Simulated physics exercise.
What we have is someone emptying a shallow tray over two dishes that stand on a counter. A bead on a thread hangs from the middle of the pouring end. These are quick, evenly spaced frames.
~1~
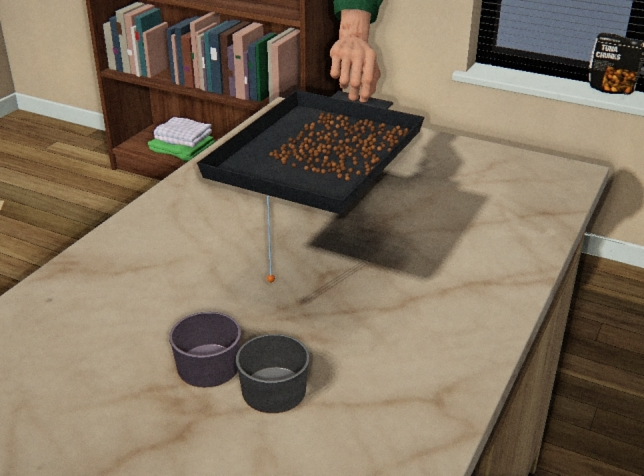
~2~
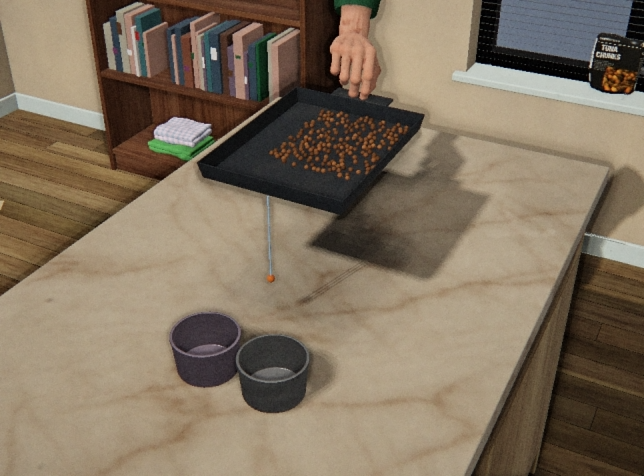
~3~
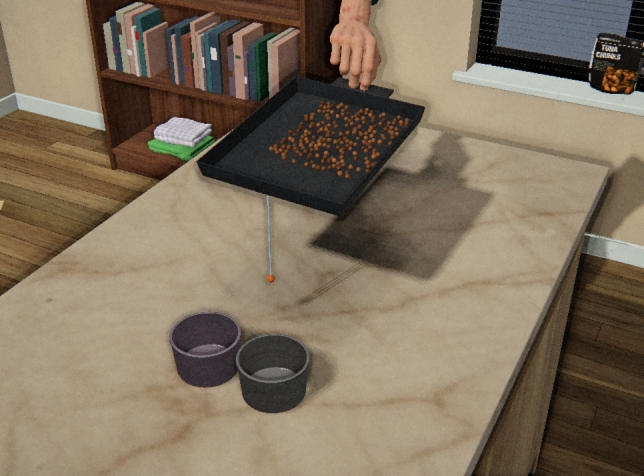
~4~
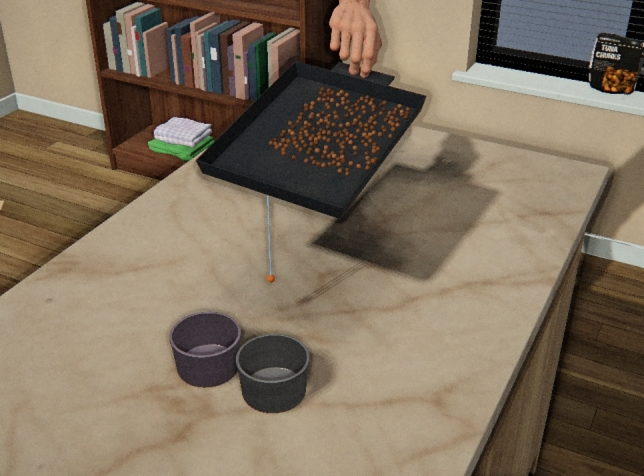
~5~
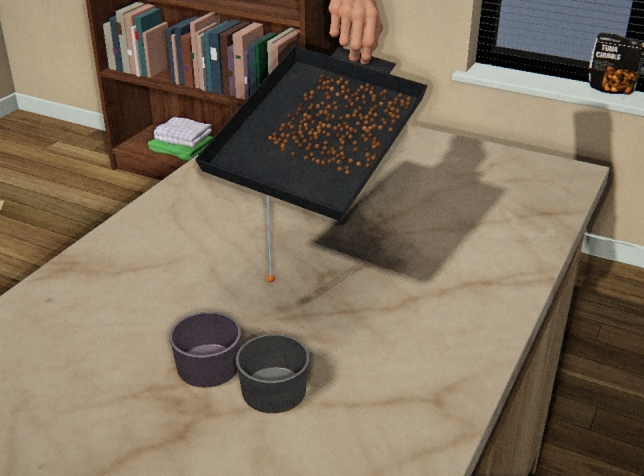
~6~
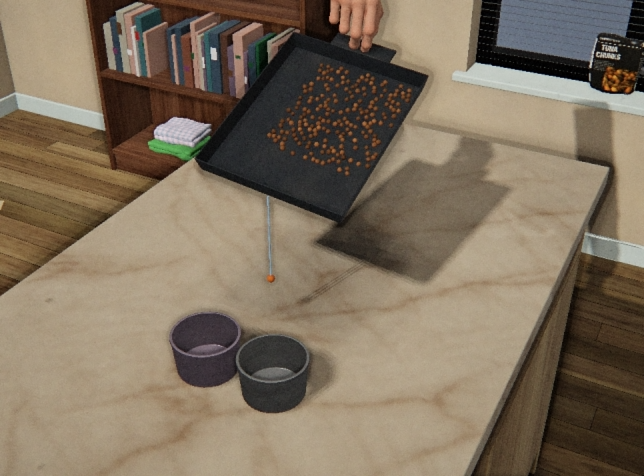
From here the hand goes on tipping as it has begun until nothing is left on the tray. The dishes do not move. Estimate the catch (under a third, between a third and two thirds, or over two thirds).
They take less than a third between them.
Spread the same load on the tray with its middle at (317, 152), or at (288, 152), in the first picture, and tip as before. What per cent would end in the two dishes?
First some 0, then 0 per cent.
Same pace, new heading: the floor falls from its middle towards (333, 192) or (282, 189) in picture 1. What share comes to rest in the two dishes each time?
The first gives 0 %, the second 0 %.
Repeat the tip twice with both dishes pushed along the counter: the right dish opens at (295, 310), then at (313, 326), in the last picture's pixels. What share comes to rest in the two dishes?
The first gives 20 %, the second 50 %.
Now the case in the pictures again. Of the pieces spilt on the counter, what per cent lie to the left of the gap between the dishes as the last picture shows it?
Roughly 0 in a hundred.
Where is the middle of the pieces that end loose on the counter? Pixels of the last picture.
At about (337, 362).
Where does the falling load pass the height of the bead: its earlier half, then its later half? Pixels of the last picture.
At about (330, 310), then at (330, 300).
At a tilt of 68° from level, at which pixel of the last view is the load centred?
Around (329, 222).
Soon, tray tipped steeply; about two thirds on the tray; a stray few outside both; about a quarter in the air.
A while on, tray tipped past a quarter turn; about a quarter on the tray; about half outside both; about a quarter in the air.
Towards the end, tray tipped past a quarter turn; all outside both.
Finally, tray tipped past a quarter turn; none in the right dish; none in the left dish; all outside both.
